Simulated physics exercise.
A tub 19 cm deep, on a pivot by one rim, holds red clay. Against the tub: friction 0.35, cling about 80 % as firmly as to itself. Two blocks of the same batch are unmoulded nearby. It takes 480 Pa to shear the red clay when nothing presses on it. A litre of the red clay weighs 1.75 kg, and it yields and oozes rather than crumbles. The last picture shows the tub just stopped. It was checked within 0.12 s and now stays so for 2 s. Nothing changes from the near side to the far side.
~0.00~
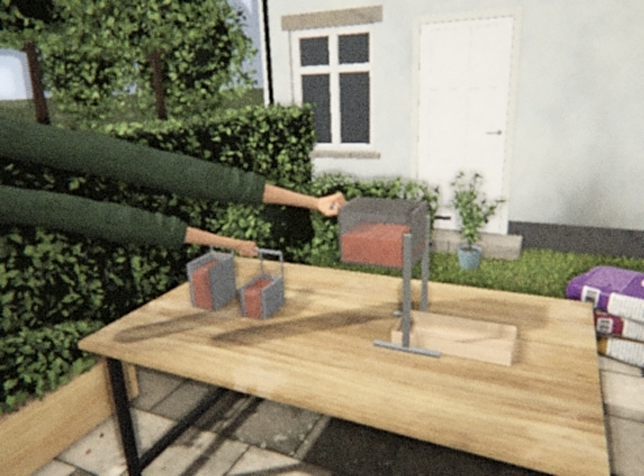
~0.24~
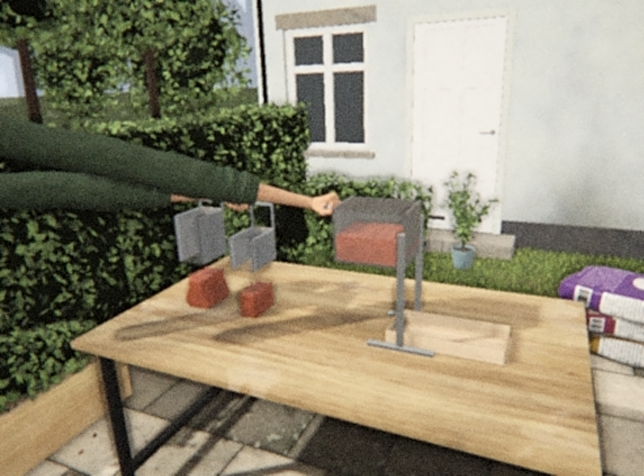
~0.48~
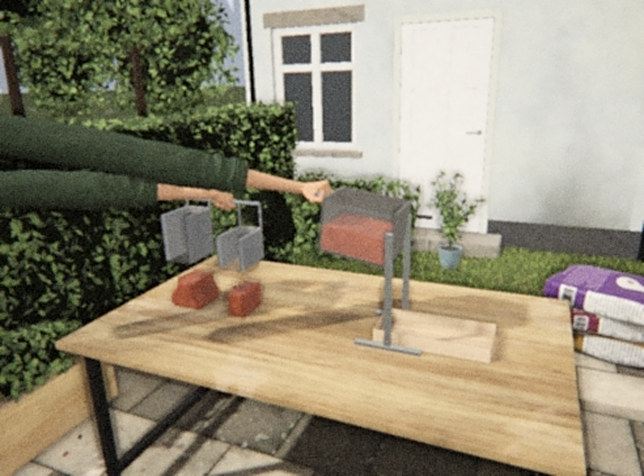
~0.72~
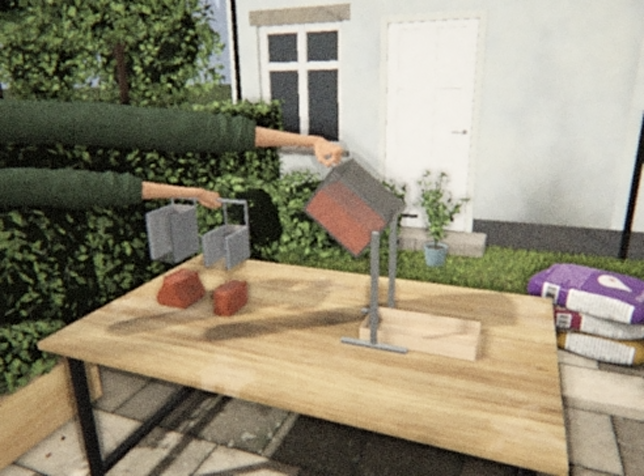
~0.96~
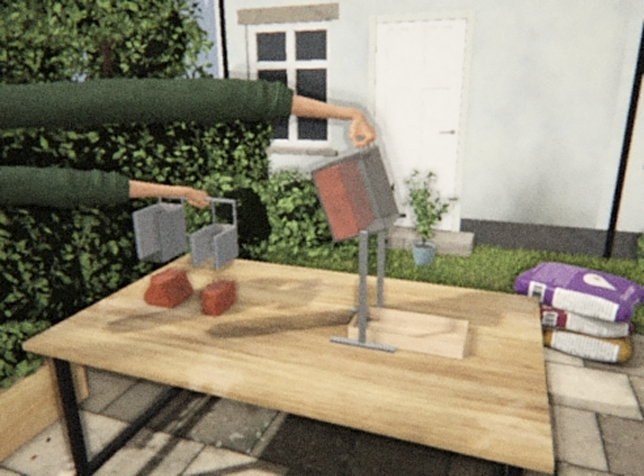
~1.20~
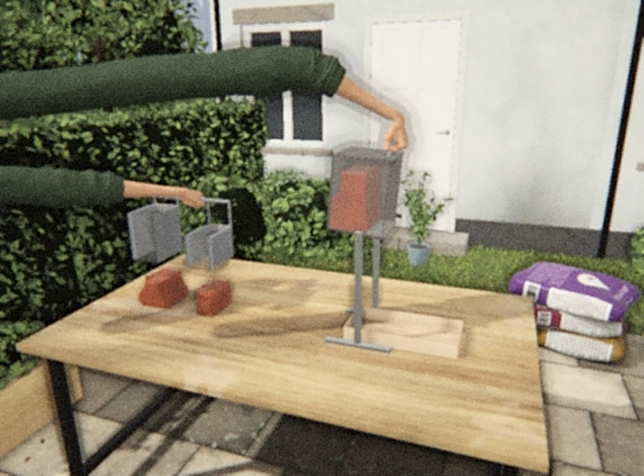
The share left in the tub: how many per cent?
The share left in the tub is near 56 %.
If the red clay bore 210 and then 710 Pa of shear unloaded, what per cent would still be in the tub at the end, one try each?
In that order: 45 %, 45 %.
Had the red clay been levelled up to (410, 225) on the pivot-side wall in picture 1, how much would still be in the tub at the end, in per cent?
It would be near 40 %.
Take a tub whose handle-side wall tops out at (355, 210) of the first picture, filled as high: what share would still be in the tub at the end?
Then about 65 %.
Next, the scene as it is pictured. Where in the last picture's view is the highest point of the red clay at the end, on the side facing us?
Near (341, 203).
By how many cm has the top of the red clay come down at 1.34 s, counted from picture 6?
Some 6 cm.
By 1.34 s, the tub is at 94 degrees and holds 98 %.
By 1.51 s, the tub is at 94 degrees and holds 62 %.
By 1.68 s, the tub is at 94 degrees and holds 56 %.
By 1.85 s, the tub is at 94 degrees and holds 56 %.
By 3.20 s, at the end, the tub is at 94 degrees and holds 56 %.
